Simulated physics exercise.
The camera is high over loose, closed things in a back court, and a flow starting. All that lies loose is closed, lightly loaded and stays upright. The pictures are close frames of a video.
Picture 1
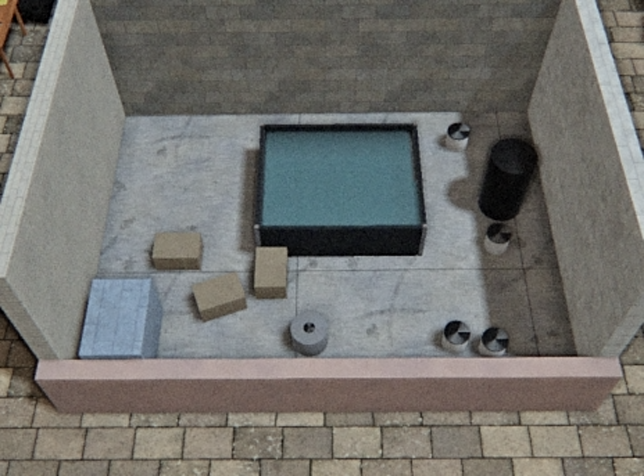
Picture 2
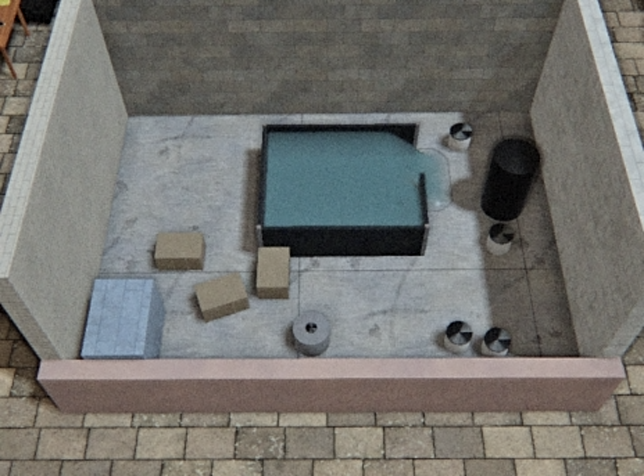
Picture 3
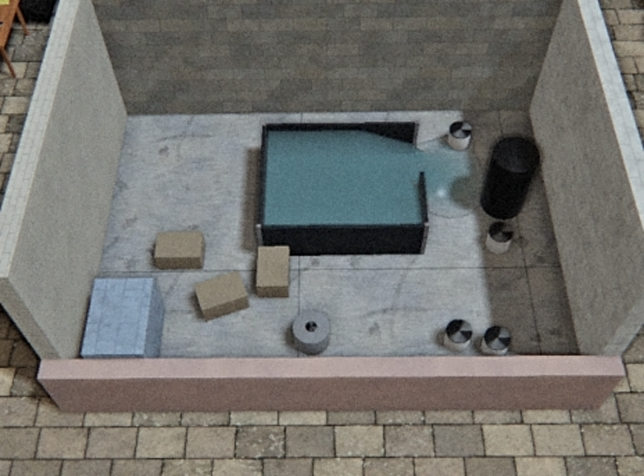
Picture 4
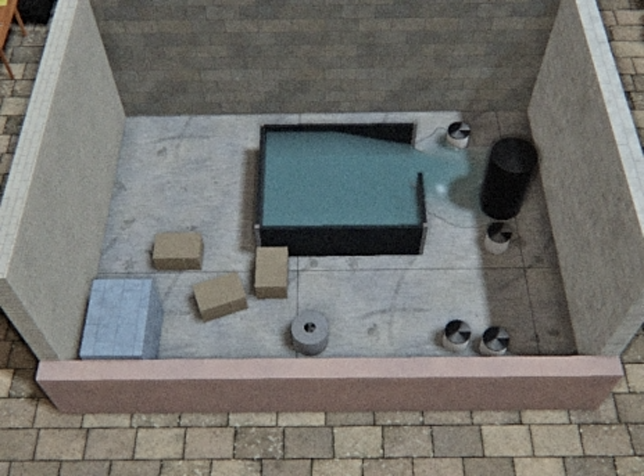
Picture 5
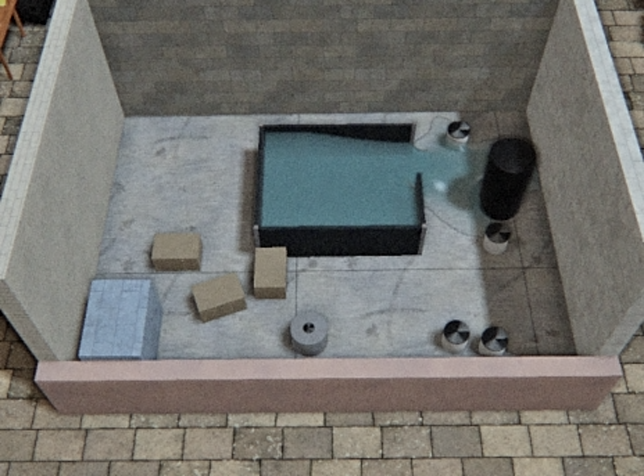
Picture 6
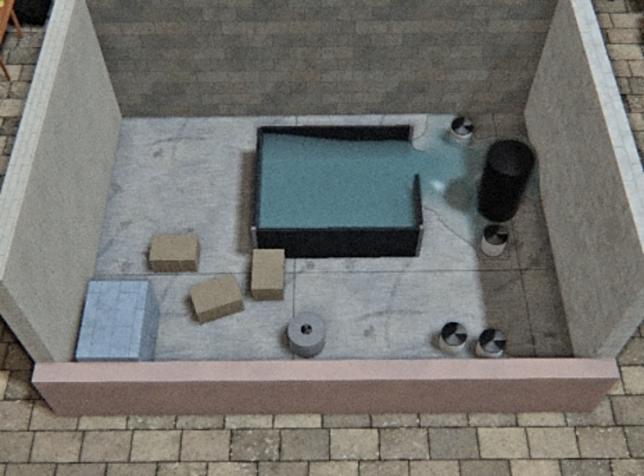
Teal water poured out through a gap in the right side of a dark tank and spread toward a black barrel, while the crates and small pails around the walled court hardly moved.
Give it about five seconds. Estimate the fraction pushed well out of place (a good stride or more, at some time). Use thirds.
That comes to one to two thirds.
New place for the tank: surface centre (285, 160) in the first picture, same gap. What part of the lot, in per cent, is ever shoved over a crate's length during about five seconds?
Roughly 60 per cent.
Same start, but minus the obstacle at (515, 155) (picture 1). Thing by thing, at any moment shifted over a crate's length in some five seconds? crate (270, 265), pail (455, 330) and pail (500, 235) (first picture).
In that order: Under that, pushed that far, moved that far.
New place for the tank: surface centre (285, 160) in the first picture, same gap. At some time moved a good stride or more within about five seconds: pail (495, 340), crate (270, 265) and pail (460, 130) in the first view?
In turn: Shifted that much, less than that, yes.
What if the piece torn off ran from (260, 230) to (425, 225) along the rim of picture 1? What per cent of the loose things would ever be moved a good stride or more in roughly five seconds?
About 90 per cent.
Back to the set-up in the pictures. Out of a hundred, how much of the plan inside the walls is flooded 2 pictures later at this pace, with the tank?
Close to 25 %.
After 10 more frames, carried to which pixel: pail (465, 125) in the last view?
At about (497, 103).
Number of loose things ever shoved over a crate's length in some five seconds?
The number is 5.
A moment on, 1 of 8 are well off their spots; 0 afloat.
Next, 1 of 8 are well off their spots; 1 afloat.
Later, 2 of 8 are well off their spots; 1 afloat.
In the end, 5 of 8 are well off their spots, and 5 have been at some point; 0 afloat.
